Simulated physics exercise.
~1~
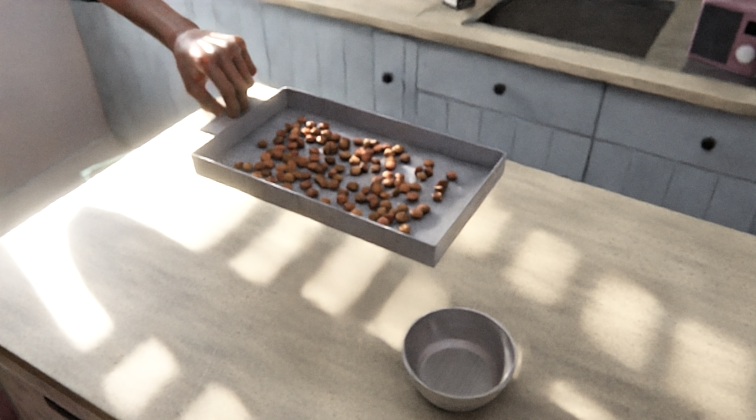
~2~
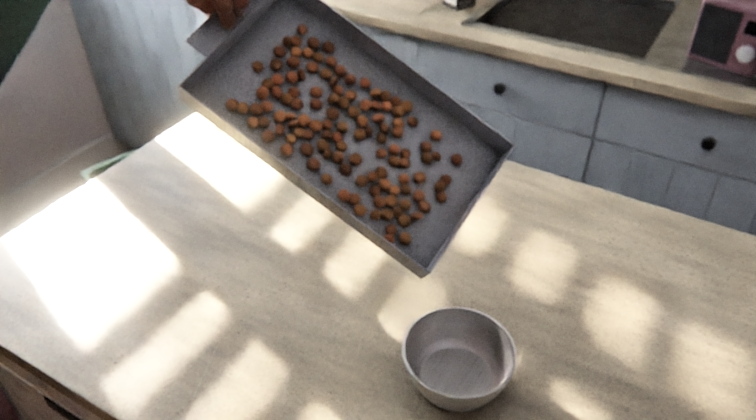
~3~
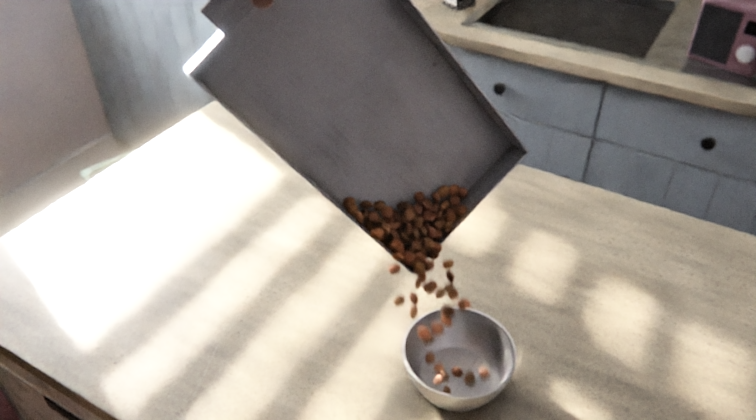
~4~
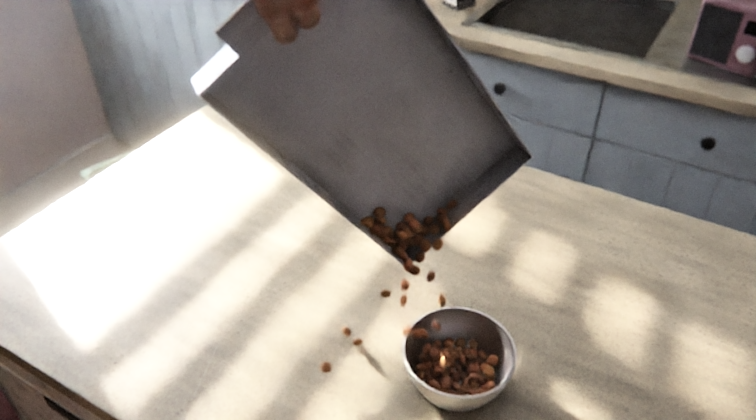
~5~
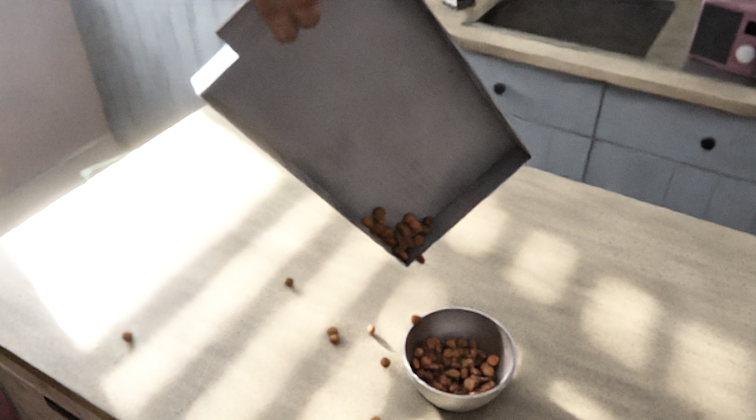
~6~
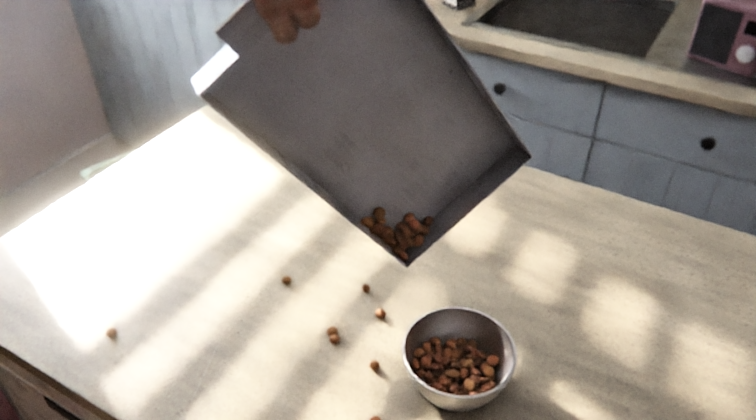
Dog kibble sliding down a grey tray tilted by a hand, mostly filling a small bowl, some scattering across the table.
